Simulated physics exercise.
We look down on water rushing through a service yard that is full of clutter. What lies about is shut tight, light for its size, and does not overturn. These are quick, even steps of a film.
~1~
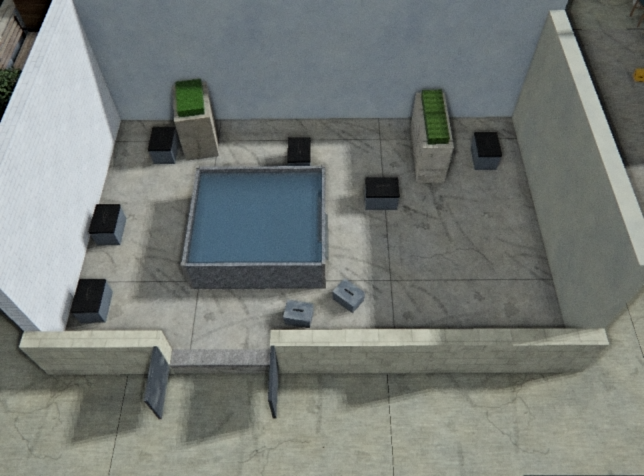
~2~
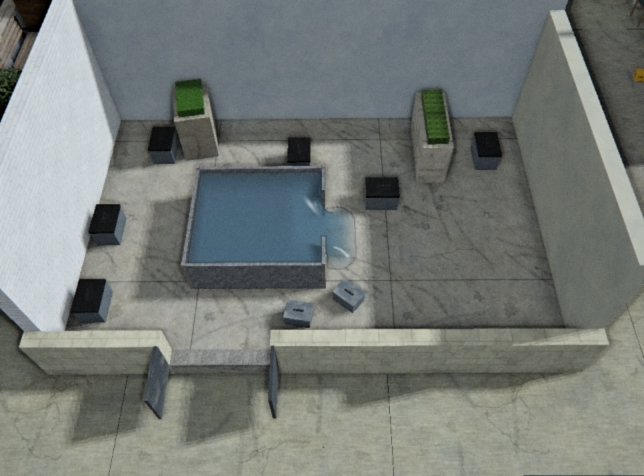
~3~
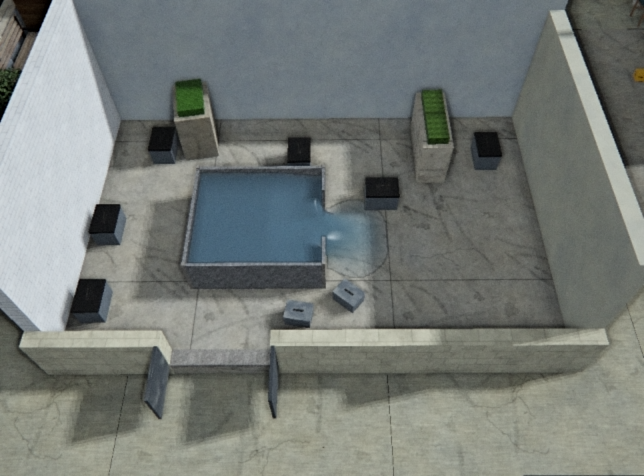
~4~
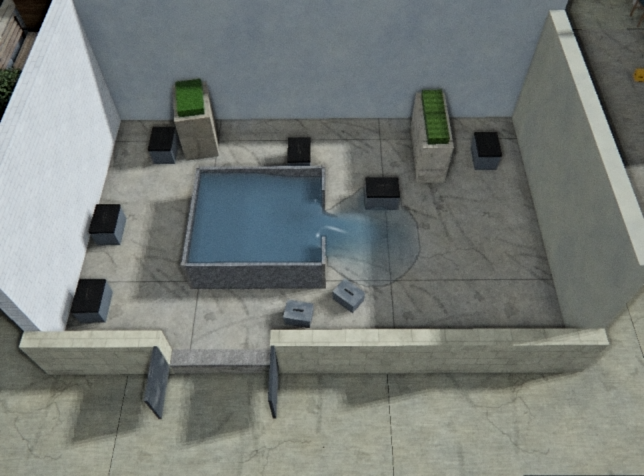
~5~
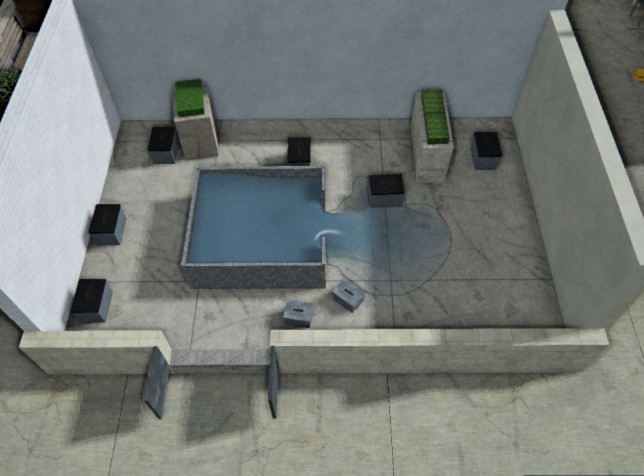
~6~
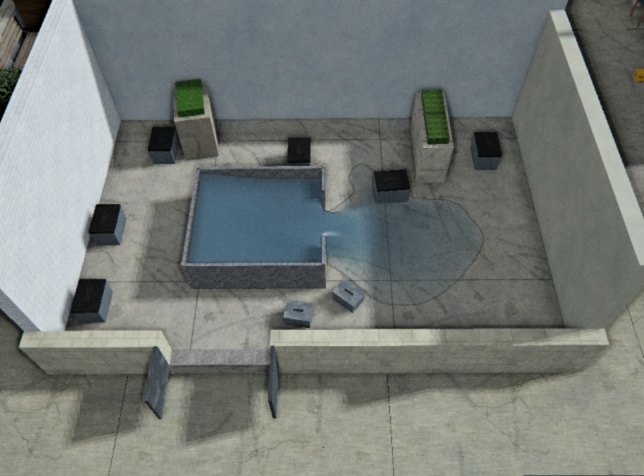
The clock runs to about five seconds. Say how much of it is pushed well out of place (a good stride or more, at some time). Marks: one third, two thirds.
That comes to under a third.
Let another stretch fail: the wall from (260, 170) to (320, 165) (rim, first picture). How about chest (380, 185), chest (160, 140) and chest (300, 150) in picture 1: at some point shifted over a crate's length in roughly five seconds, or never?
In turn: Pushed that far, not that far, shifted that much.
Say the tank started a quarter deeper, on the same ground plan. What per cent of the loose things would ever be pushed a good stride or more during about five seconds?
Near 20 in a hundred.
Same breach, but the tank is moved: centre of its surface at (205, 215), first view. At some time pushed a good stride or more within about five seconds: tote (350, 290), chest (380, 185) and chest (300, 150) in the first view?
In turn: That far or more, swept aside, less than that.
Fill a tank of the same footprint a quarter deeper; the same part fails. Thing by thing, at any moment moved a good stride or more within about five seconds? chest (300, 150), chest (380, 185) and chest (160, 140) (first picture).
One after the other: Under that, that far or more, never so far.
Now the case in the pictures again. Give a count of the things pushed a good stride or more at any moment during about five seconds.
The number is 1.
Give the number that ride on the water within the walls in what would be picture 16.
0 of them.
A moment on, 1 of 8 are well off their spots; 0 afloat.
Next, 1 of 8 are well off their spots; 0 afloat.
Later, 1 of 8 are well off their spots; 1 afloat.
In the end, 1 of 8 are well off their spots, and 1 have been at some point; 1 afloat.
